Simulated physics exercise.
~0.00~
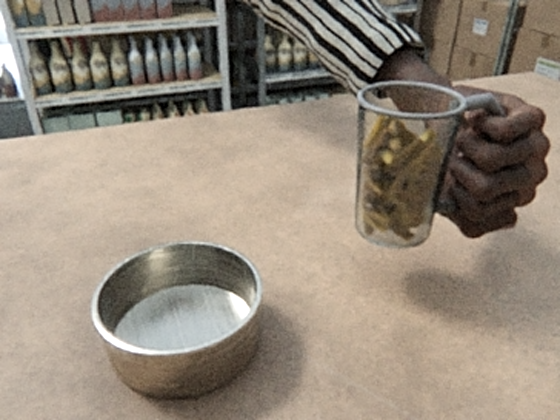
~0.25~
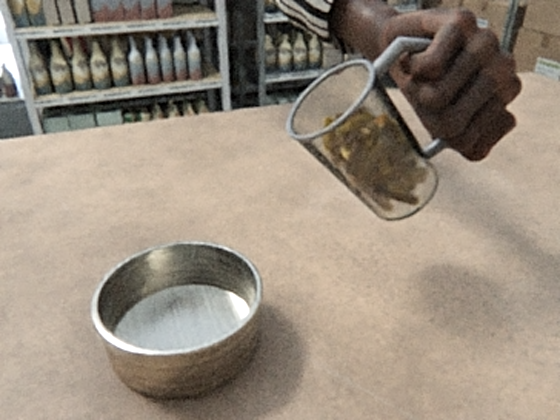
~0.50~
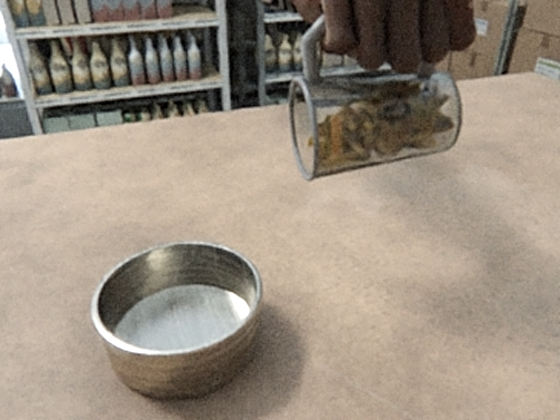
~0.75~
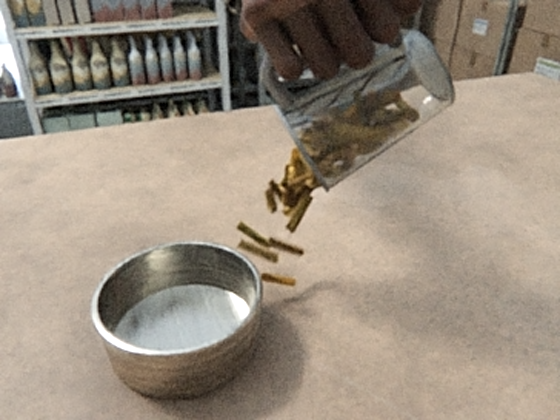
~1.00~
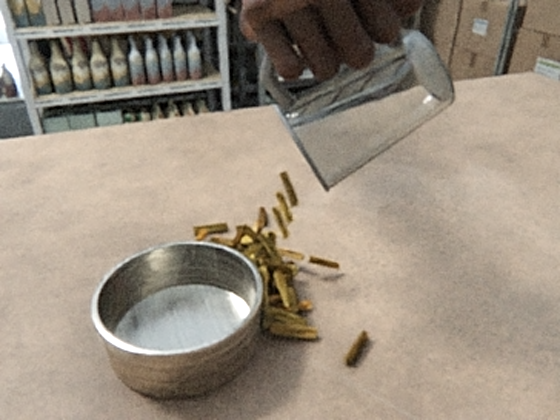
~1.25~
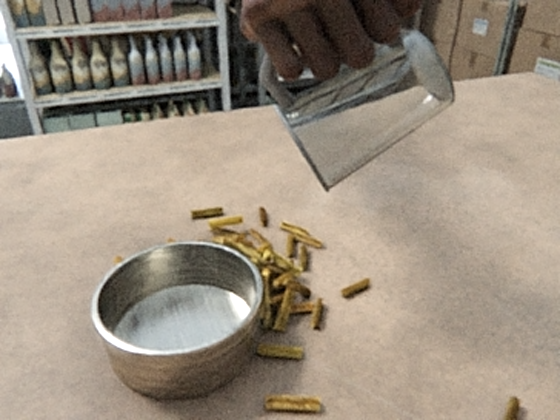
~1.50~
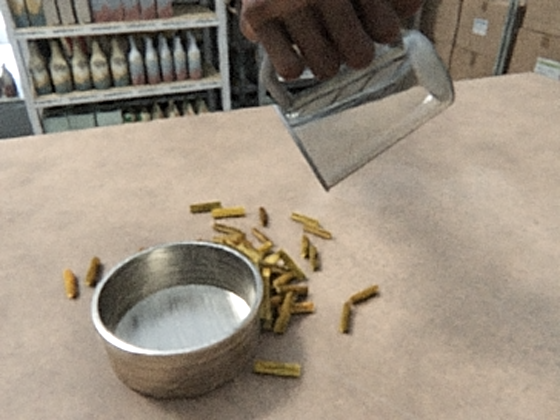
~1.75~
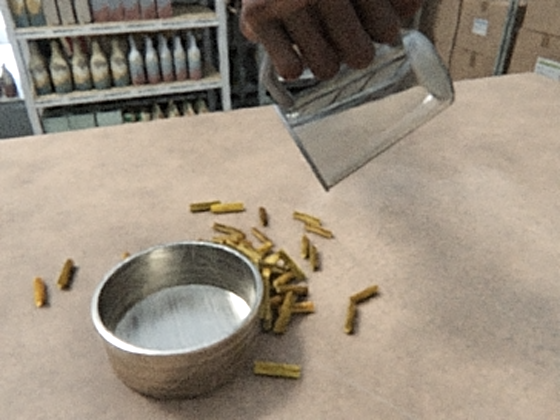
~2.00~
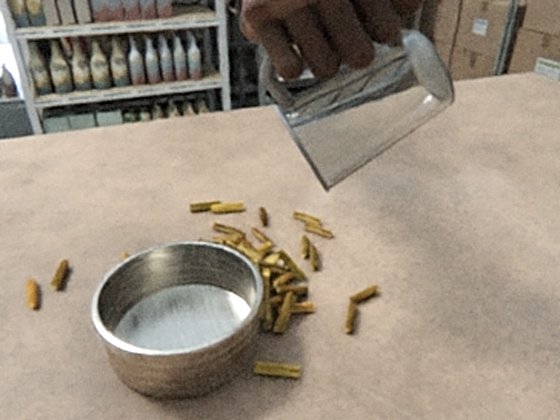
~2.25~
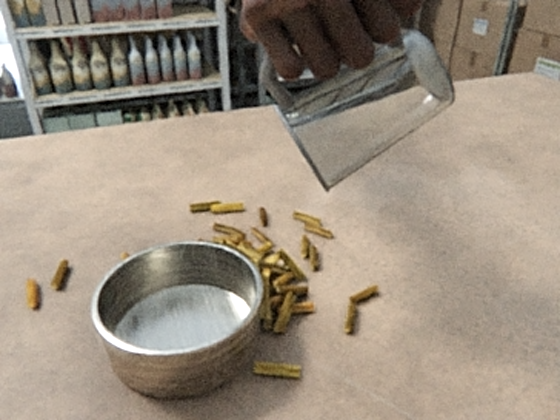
A hand tipped a clear cup of short, yellowish dry pasta upside down beside a round metal dish, and the pieces spilled onto the table, scattering around it. The dish stayed empty while the hand held the emptied cup above the table.
